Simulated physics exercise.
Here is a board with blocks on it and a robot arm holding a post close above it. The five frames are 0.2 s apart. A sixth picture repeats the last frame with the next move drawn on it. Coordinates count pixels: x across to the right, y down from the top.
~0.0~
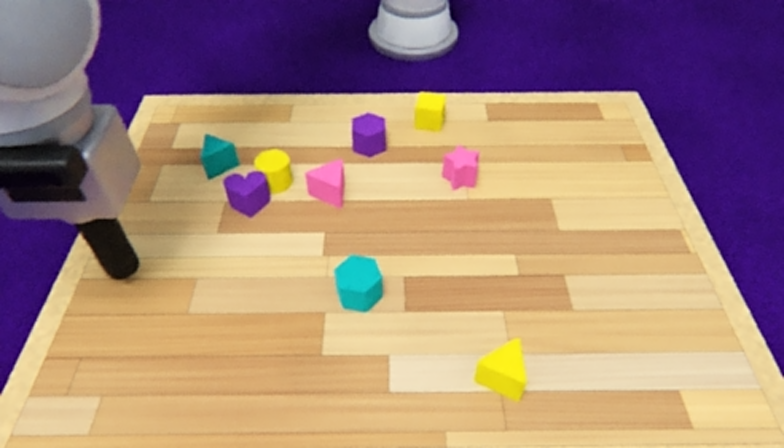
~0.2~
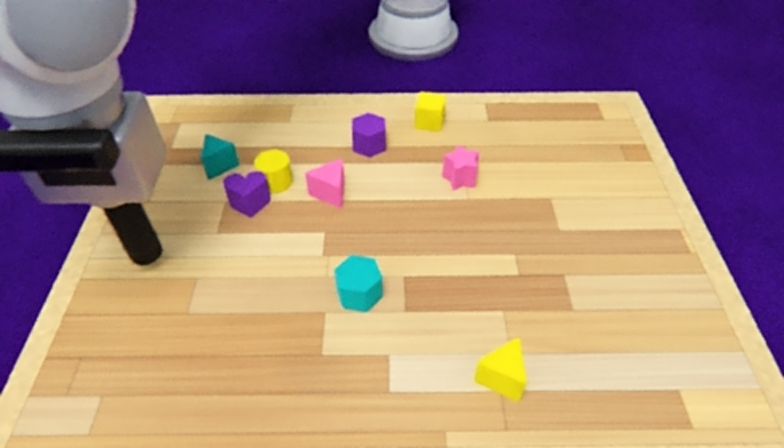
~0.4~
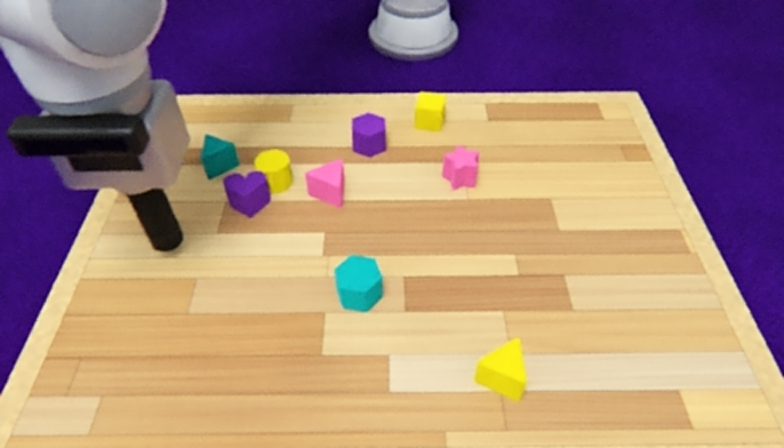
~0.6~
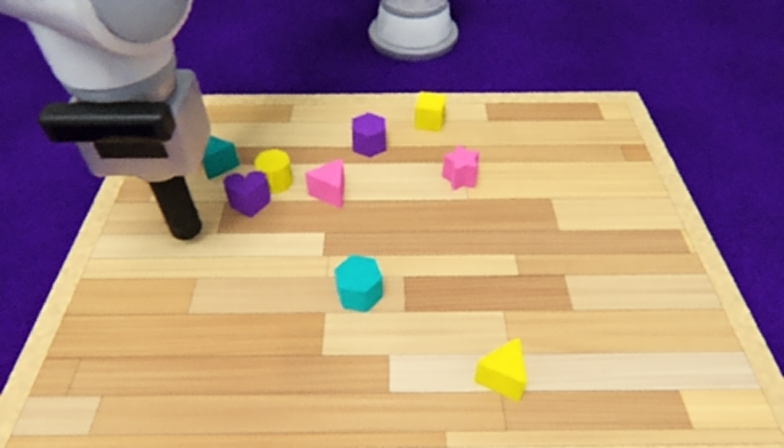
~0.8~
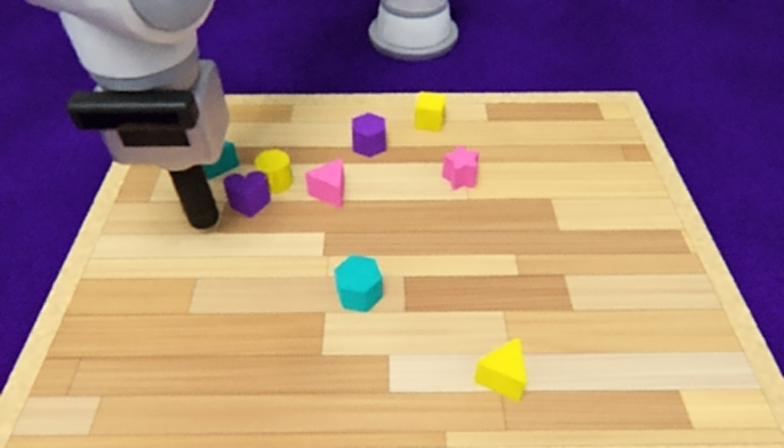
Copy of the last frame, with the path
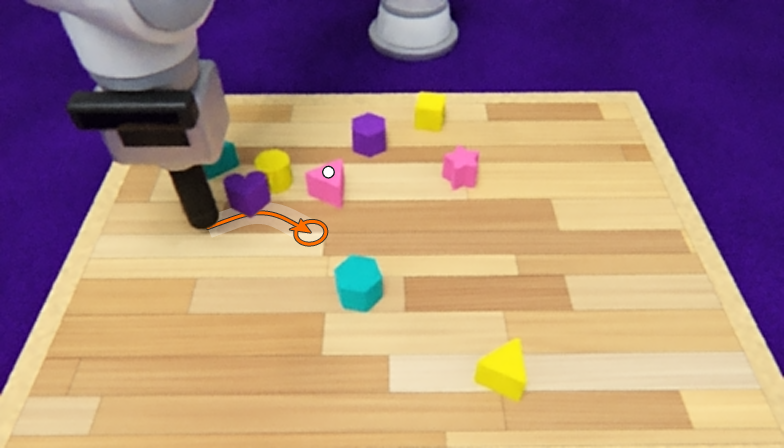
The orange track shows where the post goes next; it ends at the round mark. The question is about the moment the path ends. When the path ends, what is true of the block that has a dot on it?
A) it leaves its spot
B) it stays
Option B.
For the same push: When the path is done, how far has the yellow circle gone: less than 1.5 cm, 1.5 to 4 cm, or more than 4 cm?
Distance: Between 1.5 and 4 cm.
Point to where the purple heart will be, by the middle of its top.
Around (283, 173).
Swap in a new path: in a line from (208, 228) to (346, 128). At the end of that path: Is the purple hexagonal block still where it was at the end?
The answer is no.
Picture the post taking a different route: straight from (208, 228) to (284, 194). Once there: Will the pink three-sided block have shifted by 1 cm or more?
No.
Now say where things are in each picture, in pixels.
The first frame shows post tip at (124, 268); block tops, purple heart at (245, 182); yellow circle at (272, 160); pink three-sided block at (328, 172).
The second frame shows post at (147, 254); blocks unchanged.
The third frame shows post at (168, 241); blocks unchanged.
The fourth frame shows post at (187, 230); blocks unchanged.
The fifth frame shows post at (204, 219); purple heart at (245, 182); yellow circle at (272, 160); pink three-sided block at (328, 172).
Path on the board, from (208, 228) by way of (245, 215) and (281, 217) to (311, 233); the dot is on the pink three-sided block.
The first path, step by step. One third of the way, post at (243, 206); purple heart at (262, 176); yellow circle at (281, 153).
Two thirds of the way, post at (280, 209); purple heart at (283, 173), turned 20° anticlockwise; yellow circle at (285, 149).
At the end, post at (309, 224); purple heart at (283, 173), turned 20° anticlockwise; yellow circle at (285, 149); pink three-sided block in place.
